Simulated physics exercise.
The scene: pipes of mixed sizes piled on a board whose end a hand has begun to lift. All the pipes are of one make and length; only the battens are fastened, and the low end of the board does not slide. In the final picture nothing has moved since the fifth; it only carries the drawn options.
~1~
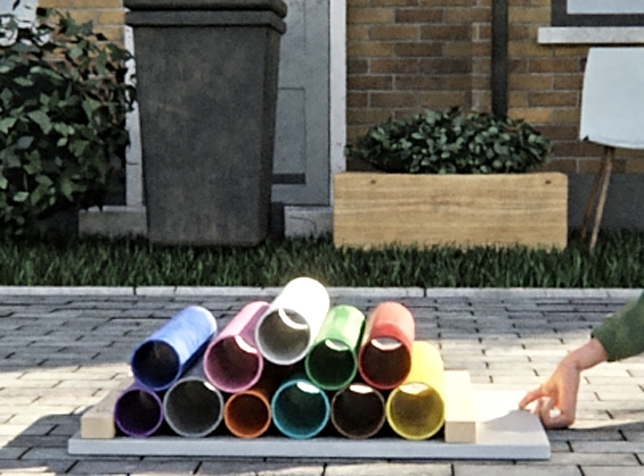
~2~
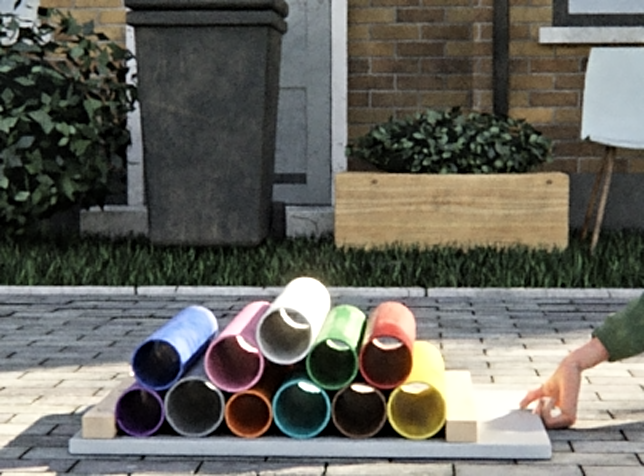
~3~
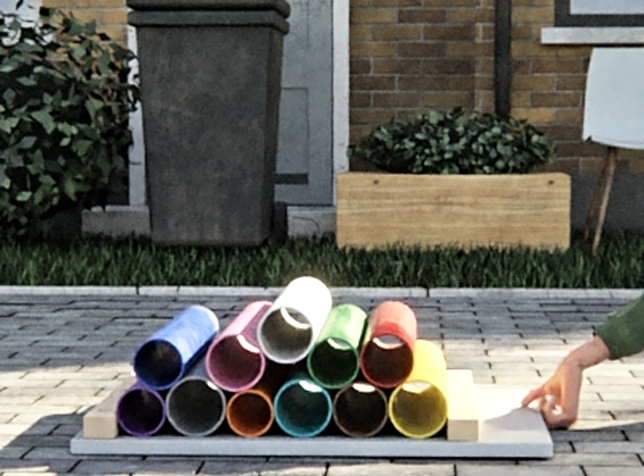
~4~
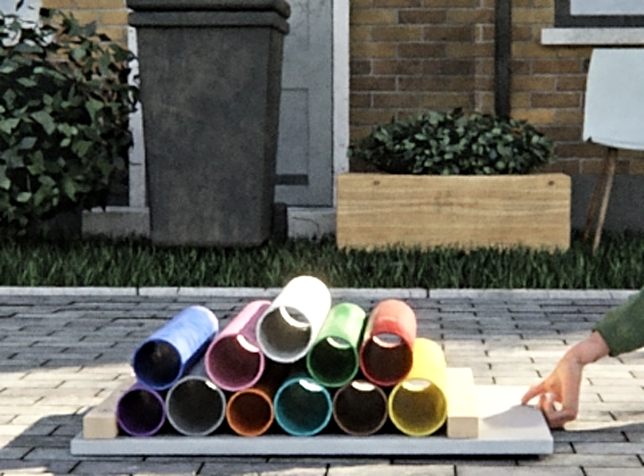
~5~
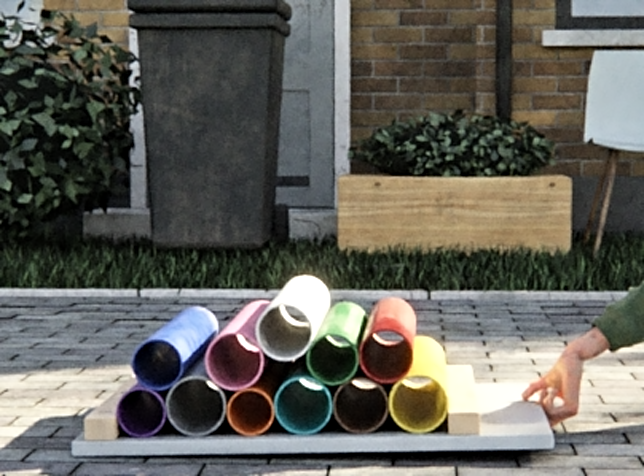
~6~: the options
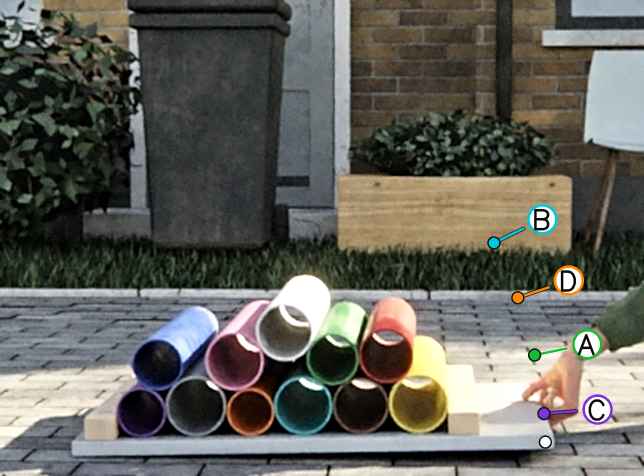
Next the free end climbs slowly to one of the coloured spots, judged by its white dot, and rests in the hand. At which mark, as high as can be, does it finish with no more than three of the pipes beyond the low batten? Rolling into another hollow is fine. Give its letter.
No higher than B.
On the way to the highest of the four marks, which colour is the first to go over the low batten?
It is the blue one.
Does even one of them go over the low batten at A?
At A: No.
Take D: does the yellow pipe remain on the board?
The yellow pipe: Yes.
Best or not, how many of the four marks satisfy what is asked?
Four of them.
On the copy, A at (535, 355); B at (494, 243); C at (544, 414); D at (518, 298); the white dot at (545, 442).
On B. First, board at 16°.
Then, board at 26°.
Finally, board at 26°, one over the low batten (blue).
By contrast, A none over the low batten; C none over the low batten; D none over the low batten.
